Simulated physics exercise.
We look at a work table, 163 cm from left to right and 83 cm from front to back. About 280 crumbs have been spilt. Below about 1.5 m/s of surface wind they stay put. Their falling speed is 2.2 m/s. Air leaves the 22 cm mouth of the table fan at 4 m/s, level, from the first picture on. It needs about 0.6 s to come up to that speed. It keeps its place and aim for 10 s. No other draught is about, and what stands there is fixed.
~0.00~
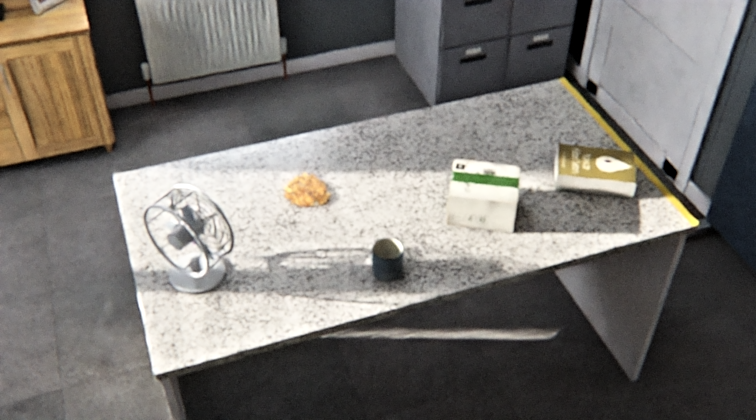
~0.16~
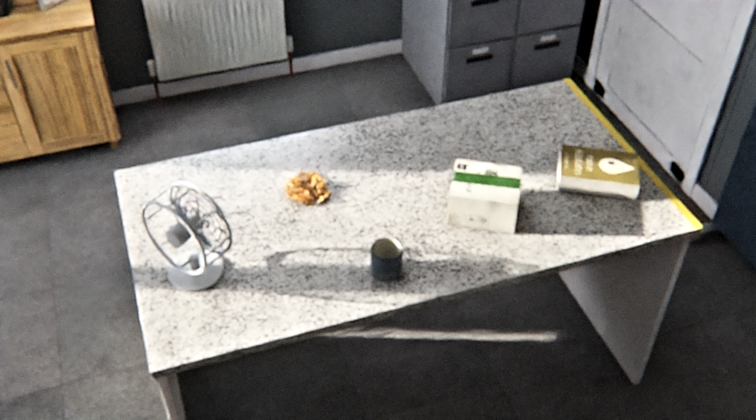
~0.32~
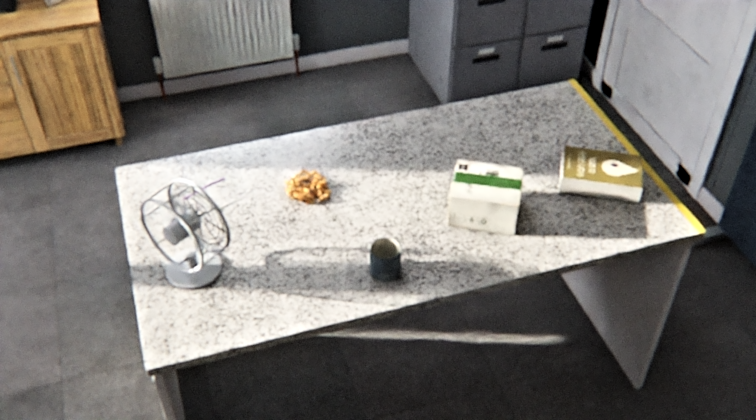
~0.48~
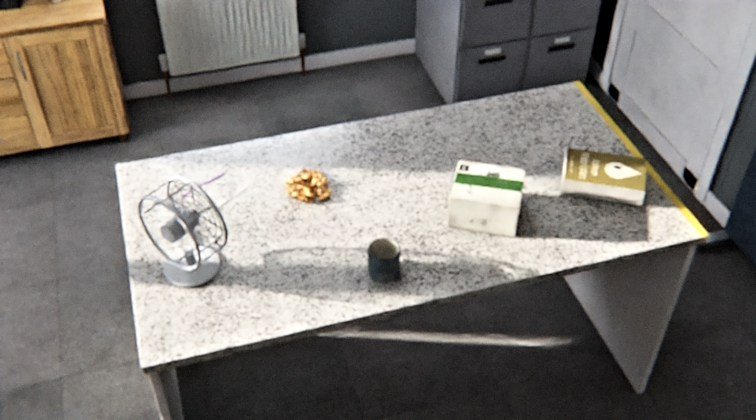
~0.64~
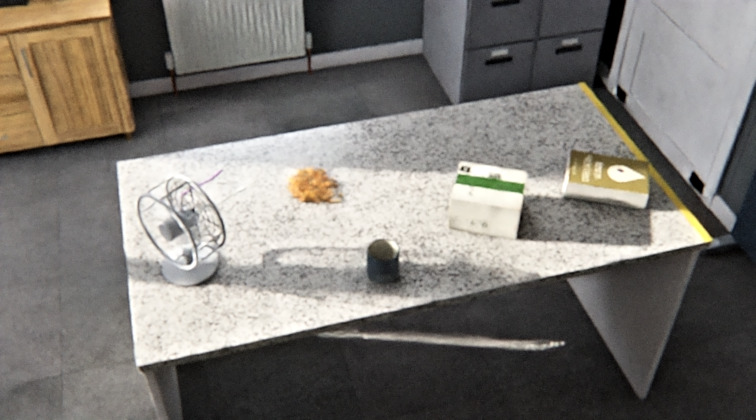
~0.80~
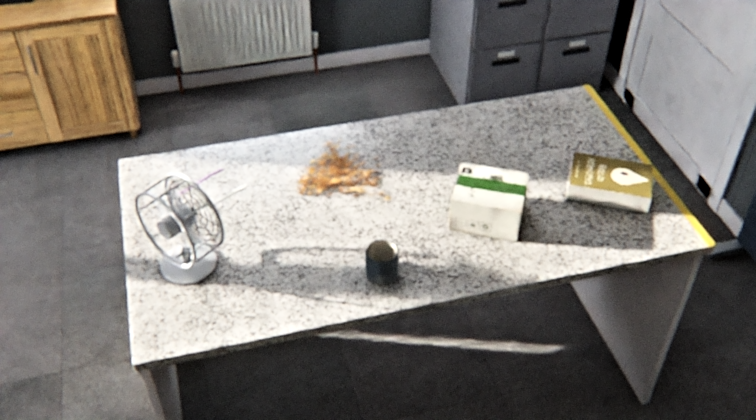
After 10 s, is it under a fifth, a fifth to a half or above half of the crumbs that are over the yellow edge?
By then under a fifth are over the yellow edge.
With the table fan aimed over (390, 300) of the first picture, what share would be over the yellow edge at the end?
It would be near 0 %.
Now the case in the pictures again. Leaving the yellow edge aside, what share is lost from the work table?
Some 90 per cent.
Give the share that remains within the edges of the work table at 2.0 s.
Some 10 per cent.
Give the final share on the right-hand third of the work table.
About 10 %.
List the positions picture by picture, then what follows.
In the first frame, the middle of the crumbs is near (307, 192), none has stirred yet and the mouth of the table fan is at (189, 231).
In the second frame, the middle of the crumbs is near (308, 189), none has stirred yet and the yellow edge is centred on (629, 145).
In the third frame, the middle of the crumbs is near (308, 188), none has stirred yet, the top of a mug is at (386, 248) and the top of a box is at (488, 182).
In the fourth frame, the middle of the crumbs is near (308, 187) and none has stirred yet.
In the fifth frame, the middle of the crumbs is near (313, 185), the farthest in sight from the table fan is at (322, 170) and about 20 % have left their places.
In the sixth frame, the middle of the crumbs is near (338, 175), the farthest in sight from the table fan is at (376, 158) and about 90 % have left their places.
After 2.0 s the count stands so, 2 % are over the yellow edge.
After 3.2 s the count stands so, 3 % are over the yellow edge.
After 5.5 s the count stands so, 3 % are over the yellow edge.
After 10.0 s, at the end, 3 % are over the yellow edge.
